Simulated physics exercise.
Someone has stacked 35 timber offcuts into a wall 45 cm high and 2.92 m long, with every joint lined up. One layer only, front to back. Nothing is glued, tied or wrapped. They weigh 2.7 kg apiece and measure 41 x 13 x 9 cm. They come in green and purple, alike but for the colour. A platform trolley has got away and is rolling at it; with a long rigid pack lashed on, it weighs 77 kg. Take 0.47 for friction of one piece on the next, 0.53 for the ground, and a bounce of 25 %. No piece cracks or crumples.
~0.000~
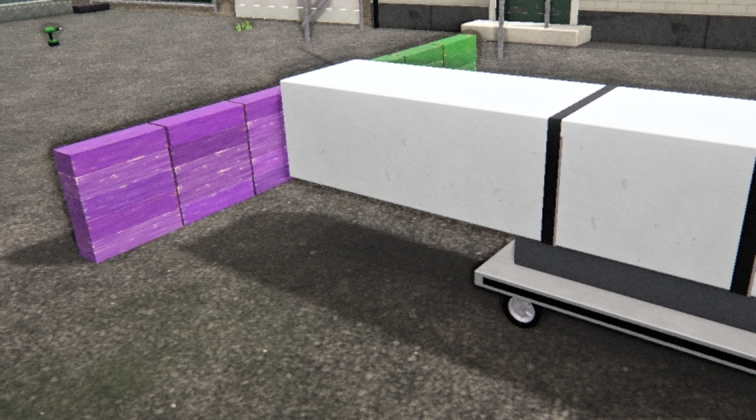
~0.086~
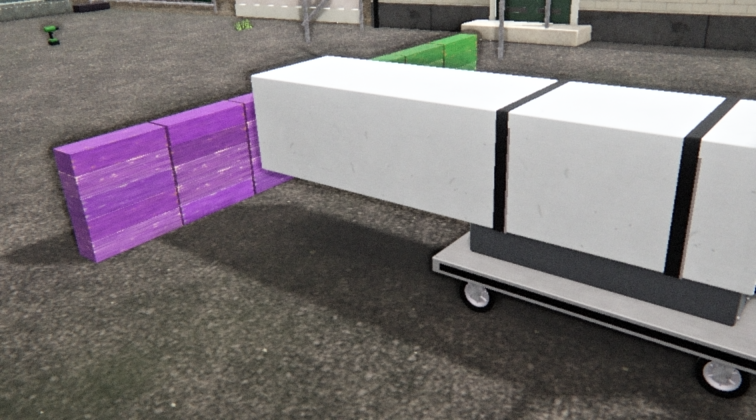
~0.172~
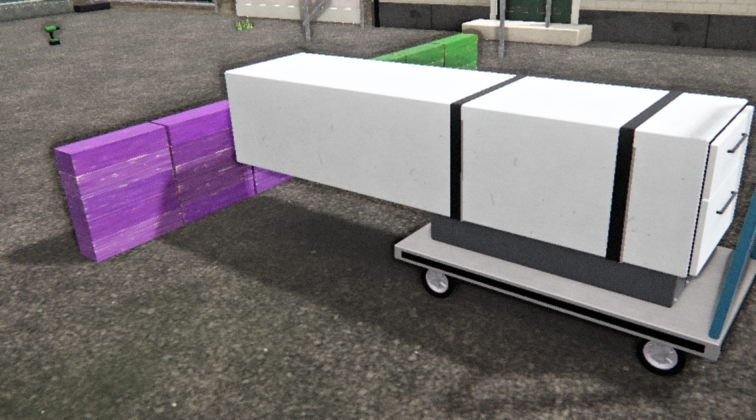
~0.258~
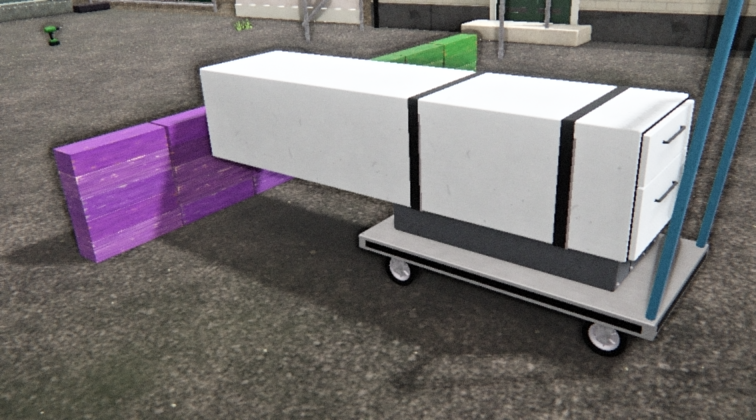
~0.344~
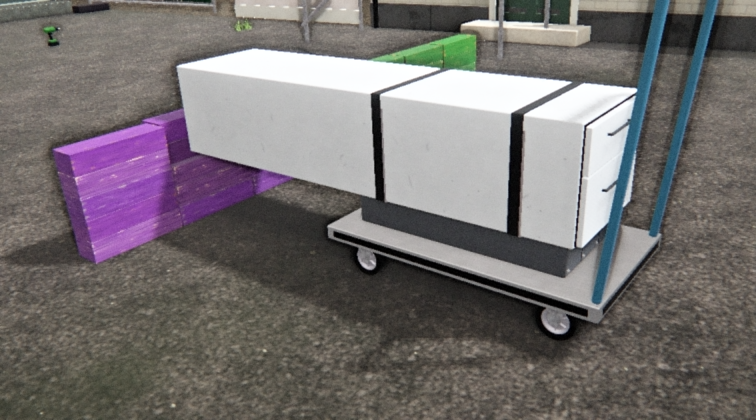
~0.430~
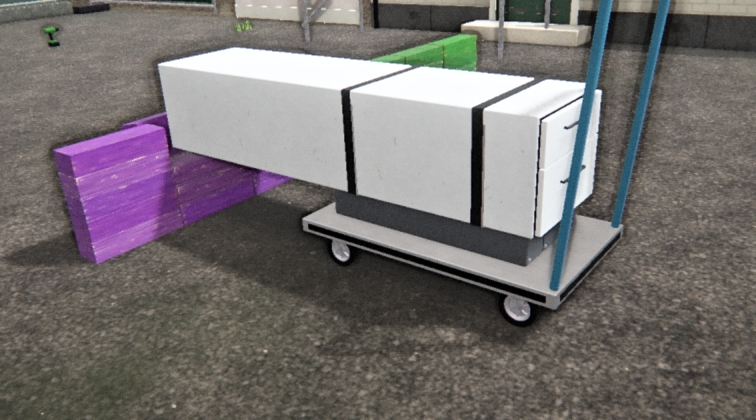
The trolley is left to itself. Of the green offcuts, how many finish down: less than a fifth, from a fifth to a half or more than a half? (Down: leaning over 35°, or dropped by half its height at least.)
Fewer than one in five of them.
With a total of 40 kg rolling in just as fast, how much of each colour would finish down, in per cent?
In that case green 0, purple 40 per cent.
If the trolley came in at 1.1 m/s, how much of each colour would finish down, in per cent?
In that case green 0, purple 50 per cent.
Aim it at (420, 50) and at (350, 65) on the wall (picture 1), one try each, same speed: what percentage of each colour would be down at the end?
Green 40 then 30, purple 0 then 0 per cent.
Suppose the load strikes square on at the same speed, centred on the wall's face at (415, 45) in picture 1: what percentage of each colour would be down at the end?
In that case green 30, purple 0 per cent.
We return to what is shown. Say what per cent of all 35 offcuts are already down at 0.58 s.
By then 10 per cent.
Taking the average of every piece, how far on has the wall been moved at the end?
Some 20 cm on average.
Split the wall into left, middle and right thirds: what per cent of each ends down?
Left 40, middle 10, right 0 per cent.
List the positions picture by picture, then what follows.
In the first frame (places mark the middle of the side facing us), load (294, 113) 56 cm short of the wall; top green offcut (425, 58); top purple offcut (122, 152); nothing disturbed.
Load (265, 107) 41 cm short of the wall; top green offcut (425, 57), in the second frame.
Load (238, 102) 25 cm short of the wall; top green offcut (426, 57), in the third frame.
Load (212, 98) 10 cm short of the wall; top green offcut (425, 57), in the fourth frame.
Load (189, 94) 45 mm into the wall's line; top green offcut (425, 58); 4 disturbed, none down, in the fifth frame.
Load (171, 92) 17 cm into the wall's line; top green offcut (425, 58); top purple offcut (122, 152); 4 disturbed, none down, in the sixth frame.
After 0.58 s, load 39 cm past the wall's line, still rolling; none of the 20 green offcuts down (4 of 35 in all colours); top green offcut unmoved.
After 0.98 s, load 94 cm past the wall's line, still rolling; none of the 20 green offcuts down (4 of 35 in all colours); top green offcut unmoved.
After 1.24 s, load 1.19 m past the wall's line, still rolling; none of the 20 green offcuts down (5 of 35 in all colours); top green offcut unmoved.
After 1.62 s, load 1.42 m past the wall's line, still rolling; none of the 20 green offcuts down (6 of 35 in all colours); top green offcut unmoved.
At rest (2.3 s), load 1.50 m past the wall's line, stopped; none of the 20 green offcuts down (6 of 35 in all colours); top green offcut unmoved; top purple offcut shifted 13 mm. That is 0 per cent. As the last picture would show them, middles, top green offcut near (417, 57), top purple offcut near (110, 150).
